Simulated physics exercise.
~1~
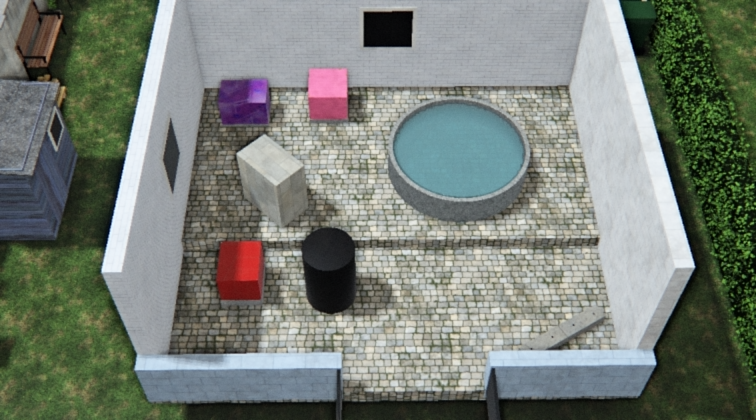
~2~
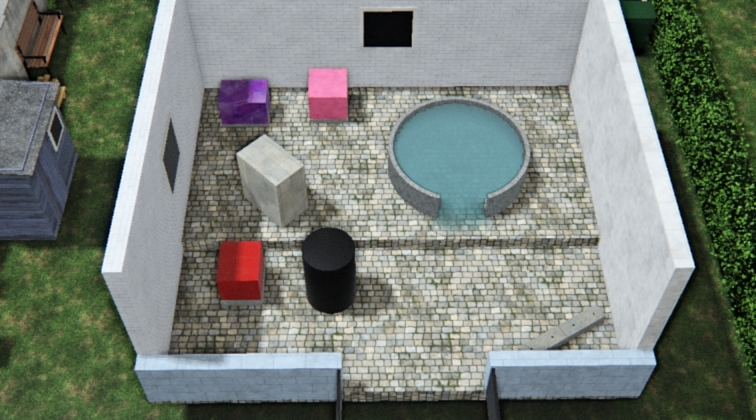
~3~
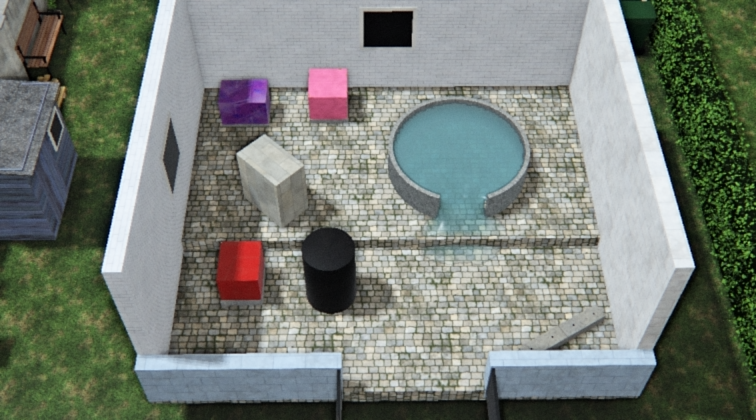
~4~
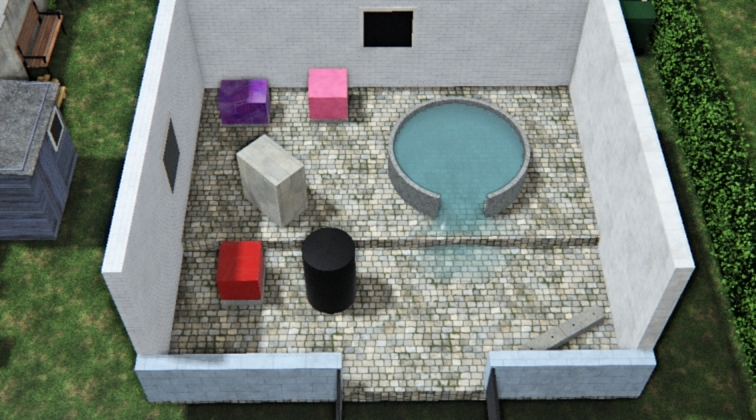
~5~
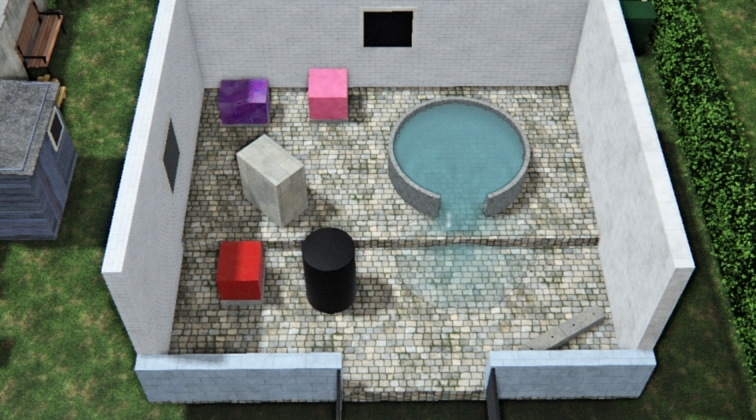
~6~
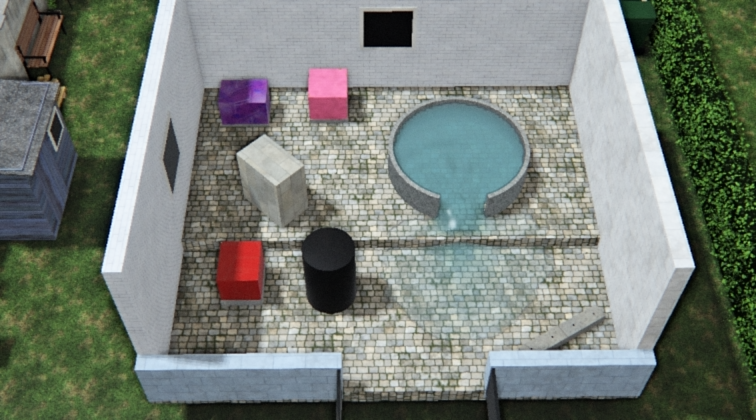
Water pours from a gap in the round pool and spreads across the lower paving.
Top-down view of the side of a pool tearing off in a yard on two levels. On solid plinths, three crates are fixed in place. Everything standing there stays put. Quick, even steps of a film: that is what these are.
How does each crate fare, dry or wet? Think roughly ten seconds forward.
Red crate: Untouched. Pink crate: Untouched. Purple crate: Untouched.
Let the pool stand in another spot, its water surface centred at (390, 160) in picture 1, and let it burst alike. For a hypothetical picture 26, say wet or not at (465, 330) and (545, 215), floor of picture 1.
The first is wetted, and then the second is not reached.
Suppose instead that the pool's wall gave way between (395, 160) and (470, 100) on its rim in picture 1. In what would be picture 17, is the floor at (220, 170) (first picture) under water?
The place in question is sitting in a puddle.
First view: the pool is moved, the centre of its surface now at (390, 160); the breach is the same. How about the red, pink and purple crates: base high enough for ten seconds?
I'd say the red one is unharmed, the pink one is unharmed and the purple one is unharmed.
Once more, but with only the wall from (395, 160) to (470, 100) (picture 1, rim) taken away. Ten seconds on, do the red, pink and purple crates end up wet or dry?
Then: Red remains dry, pink gets wet, purple takes water.
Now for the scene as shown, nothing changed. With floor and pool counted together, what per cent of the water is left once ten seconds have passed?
Near 54 in a hundred.
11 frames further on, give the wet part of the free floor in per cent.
Close to 30 %.
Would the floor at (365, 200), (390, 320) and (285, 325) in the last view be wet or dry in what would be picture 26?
Going through them one by one, the first is spared, the second waterlogged and the third spared.
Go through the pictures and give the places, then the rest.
In the first frame, the round tank at (459, 150) is whole and still.
In the second frame, the front is at (435, 227), out from the gap at (462, 212).
In the third frame, the front is at (436, 256), out from the gap at (462, 214).
In the fourth frame, the front is at (426, 272), out from the gap at (462, 214).
In the fifth frame, water pours out at (462, 214) and has run to (443, 303).
In the sixth frame, water pours out at (462, 213) and has run to (461, 333).
A moment on, water covers 20 % of the floor; the red crate not reached, the pink crate not reached, the purple crate not reached.
Next, water covers 30 % of the floor; the red crate not reached, the pink crate not reached, the purple crate not reached.
Then, water covers 35 % of the floor; the red crate not reached, the pink crate not reached, the purple crate not reached.
Later, water covers 35 % of the floor; the red crate water round its plinth, the pink crate not reached, the purple crate not reached.
In the end, water covers 40 % of the floor; the red crate stayed above the water, the pink crate stayed above the water, the purple crate stayed above the water.
